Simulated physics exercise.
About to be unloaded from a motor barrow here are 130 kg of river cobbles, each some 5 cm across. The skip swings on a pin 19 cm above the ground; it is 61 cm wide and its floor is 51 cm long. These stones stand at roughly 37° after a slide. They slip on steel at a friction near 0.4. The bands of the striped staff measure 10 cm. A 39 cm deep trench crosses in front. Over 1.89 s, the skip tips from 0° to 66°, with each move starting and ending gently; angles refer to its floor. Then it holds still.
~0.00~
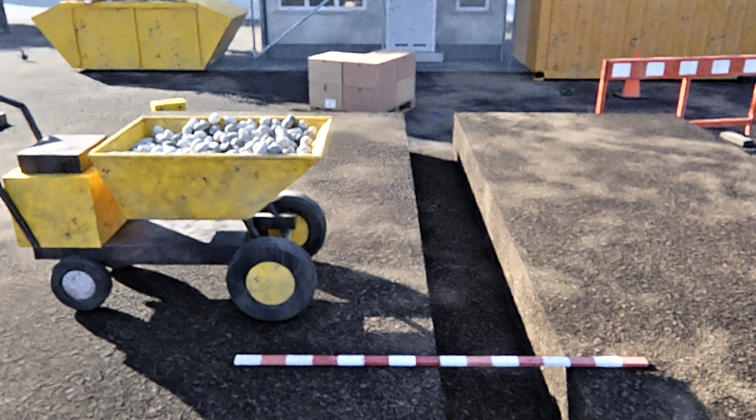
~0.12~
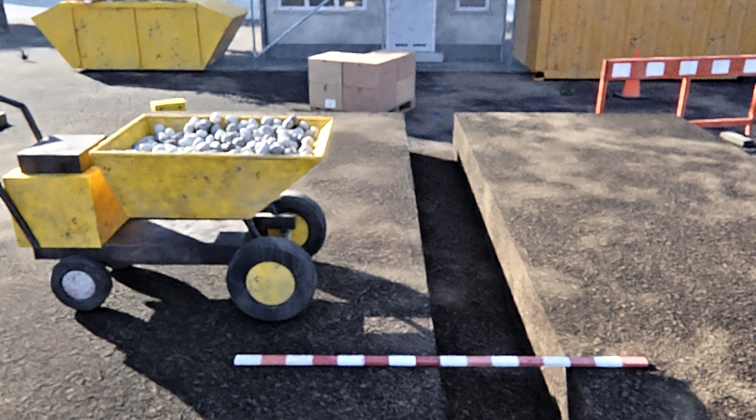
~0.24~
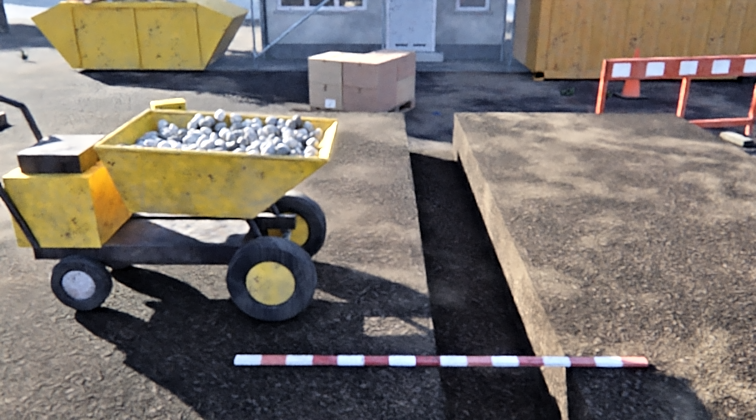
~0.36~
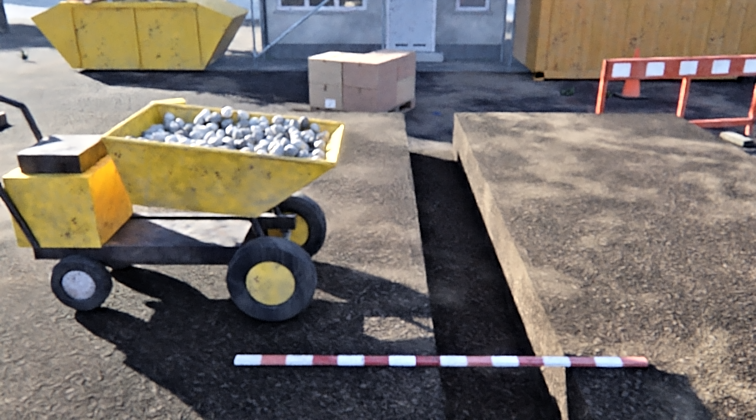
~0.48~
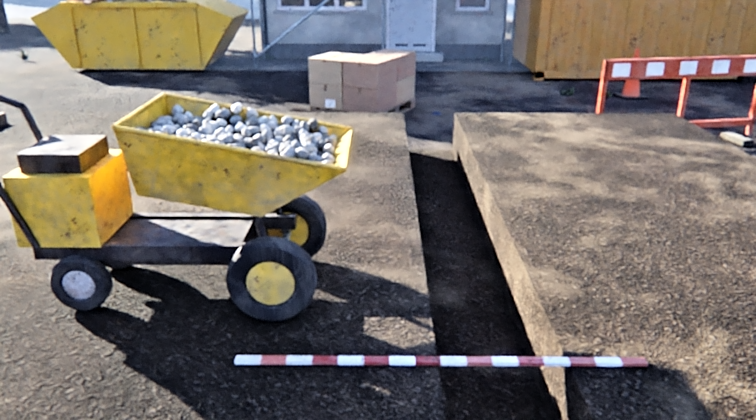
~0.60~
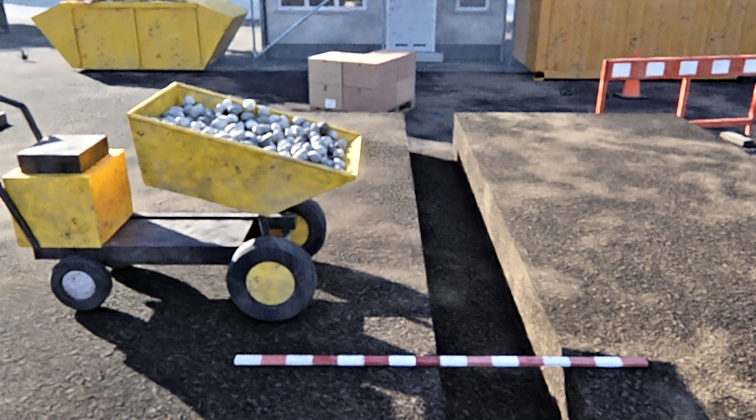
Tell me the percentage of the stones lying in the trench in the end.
Close to 100 %.
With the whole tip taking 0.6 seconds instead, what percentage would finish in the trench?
It would come to roughly 100 per cent.
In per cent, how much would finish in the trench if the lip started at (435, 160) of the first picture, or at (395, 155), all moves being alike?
First some 50, then 90 per cent.
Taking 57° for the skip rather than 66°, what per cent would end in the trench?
In that case near 100 per cent.
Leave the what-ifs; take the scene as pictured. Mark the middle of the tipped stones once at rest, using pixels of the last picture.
Somewhere around (480, 346) in the last picture.
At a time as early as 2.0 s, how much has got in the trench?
About 55%.
After 1.4 s the floor is at 56°; 99 % in the skip, 1 % short of the trench; the foremost stones are at (420, 233).
After 2.0 s the floor is at 66°; 41 % in the skip, 3 % short of the trench, 56 % in the trench; the foremost stones are at (521, 347).
After 2.3 s the floor is at 66°; 14 % in the skip, 2 % short of the trench, 84 % in the trench; the foremost stones are at (521, 340).
After 4.3 s the floor is at 66°; 0 % in the skip, 100 % in the trench; the foremost stones are at (524, 341).
